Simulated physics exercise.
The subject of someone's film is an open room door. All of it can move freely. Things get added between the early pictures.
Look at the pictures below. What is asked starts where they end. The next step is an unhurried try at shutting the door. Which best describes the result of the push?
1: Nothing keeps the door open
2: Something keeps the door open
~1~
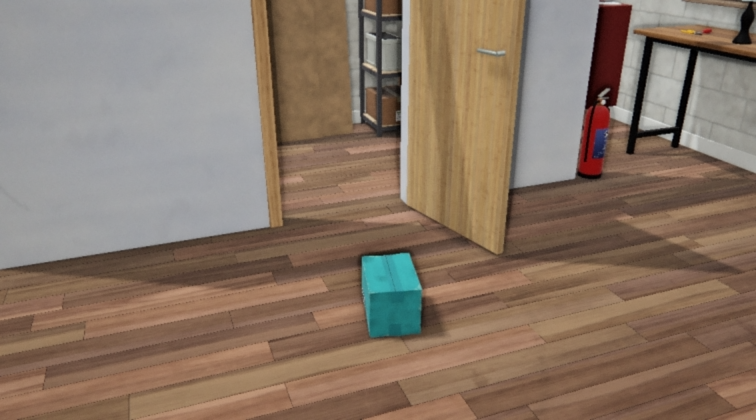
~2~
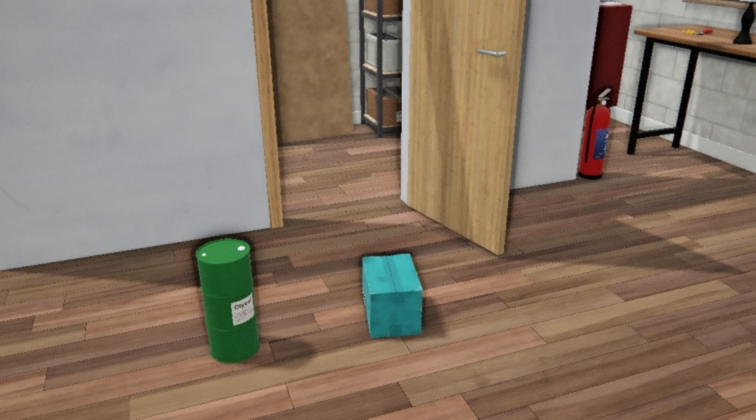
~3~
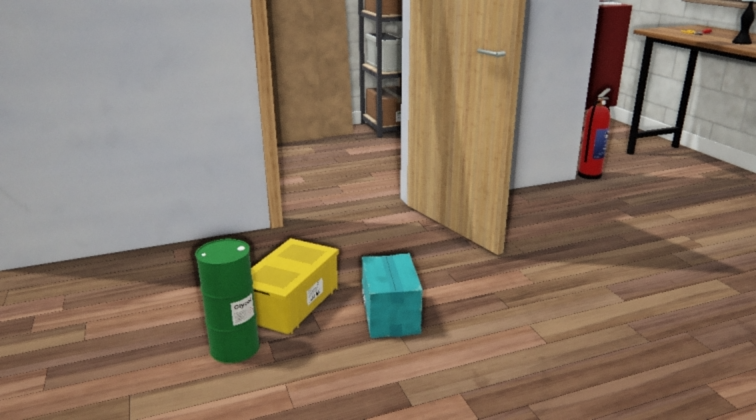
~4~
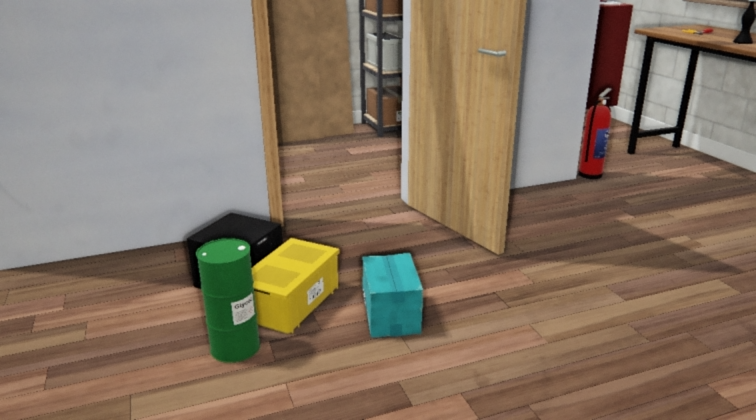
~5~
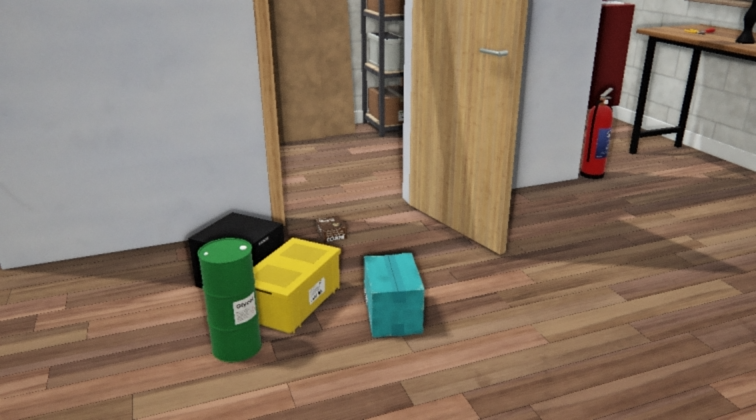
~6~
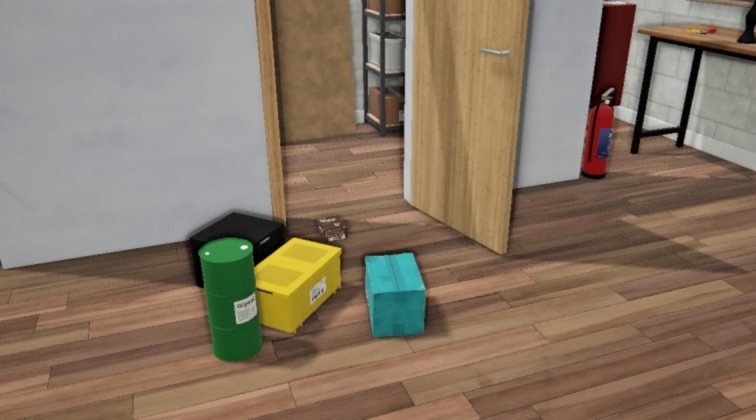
Answer: 1.
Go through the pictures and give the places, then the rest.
In the first picture, door wide open and still.
In the second picture, door wide open and still.
In the third picture, door wide open and still; green canister (229, 301); turquoise box (391, 294).
In the fourth picture, door wide open and still; yellow tote (290, 284).
In the fifth picture, door wide open and still; green canister (231, 300); turquoise box (393, 294).
In the sixth picture, door wide open and still; brown box (332, 229); yellow tote (293, 284).
Then, 0.90 s later than the last frame, open by 79°.
Then, 1.80 s later than the last frame, open by 36°.
Then, 2.20 s later than the last frame, open by 16°; brown box moved about its own width near (315, 222).
Then, 2.40 s later than the last frame, open by 6°; brown box moved about its own width near (308, 215).
When it is over, open by 0°; moved from the start, brown box; the other 4 as before. End places, in pixels of the last picture, brown box near (304, 208).
